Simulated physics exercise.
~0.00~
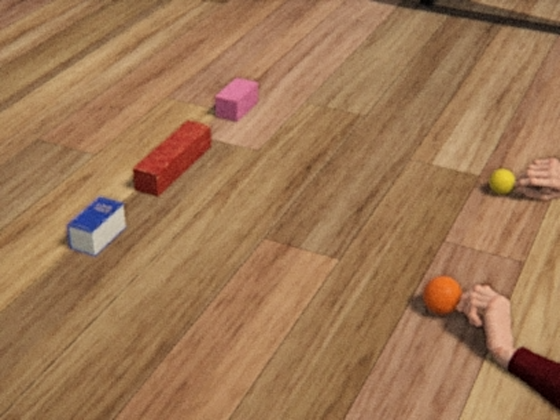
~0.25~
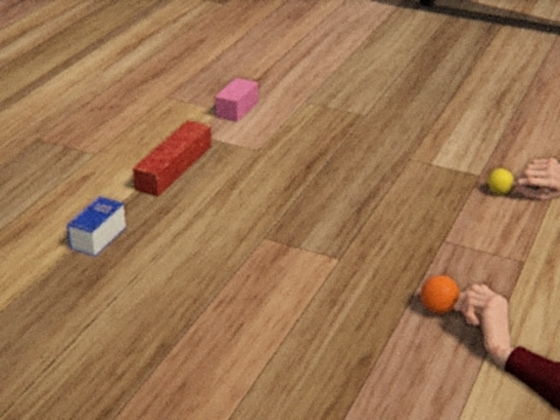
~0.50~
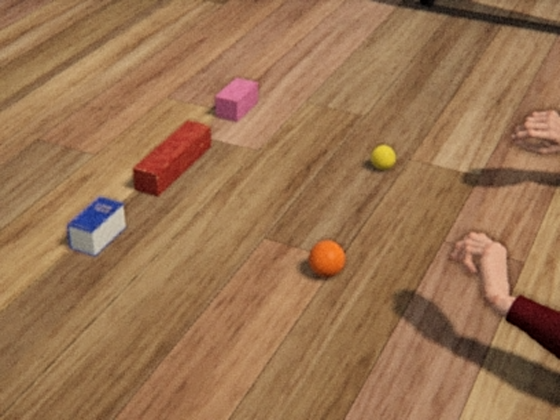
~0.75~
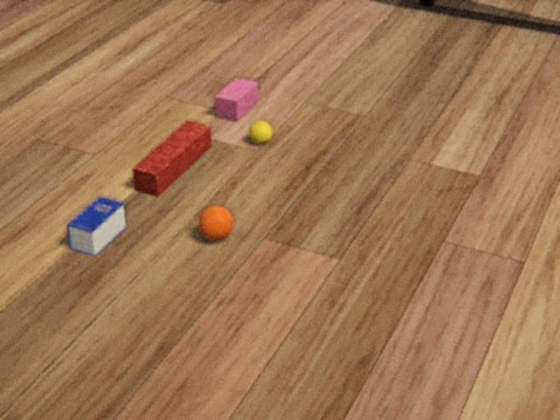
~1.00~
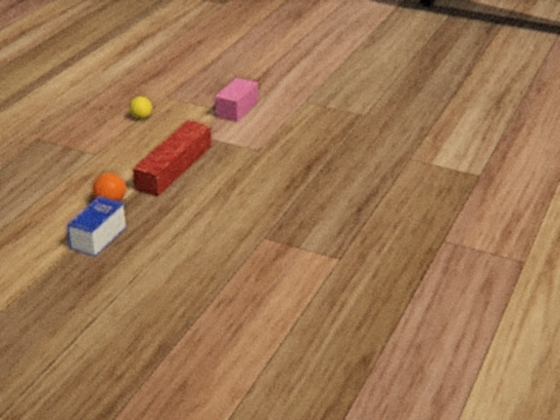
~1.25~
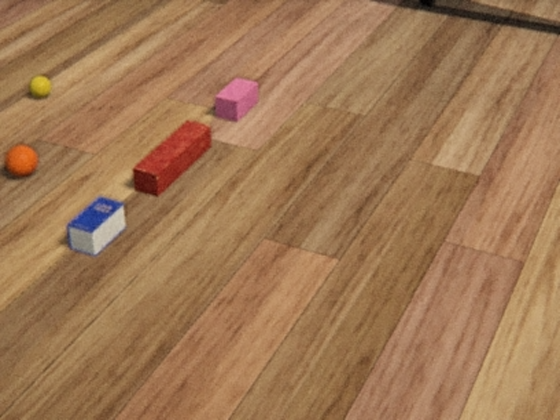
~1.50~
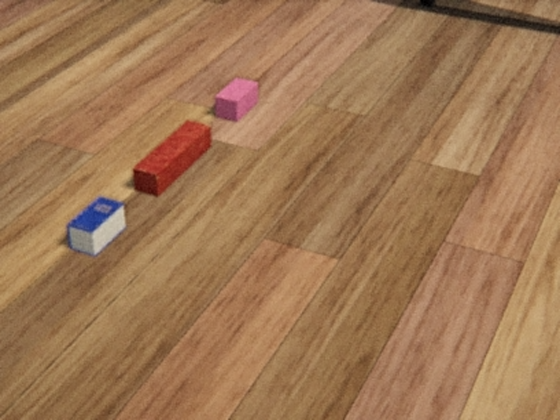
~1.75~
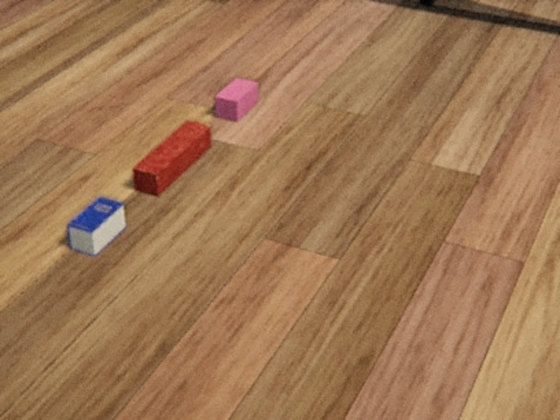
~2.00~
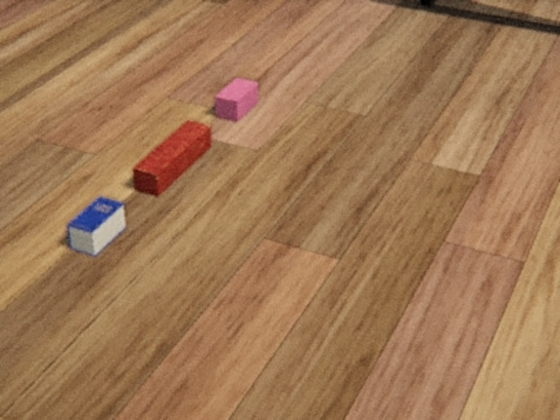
On a wooden floor, hands release an orange and a lemon, which roll left through gaps between blocks.
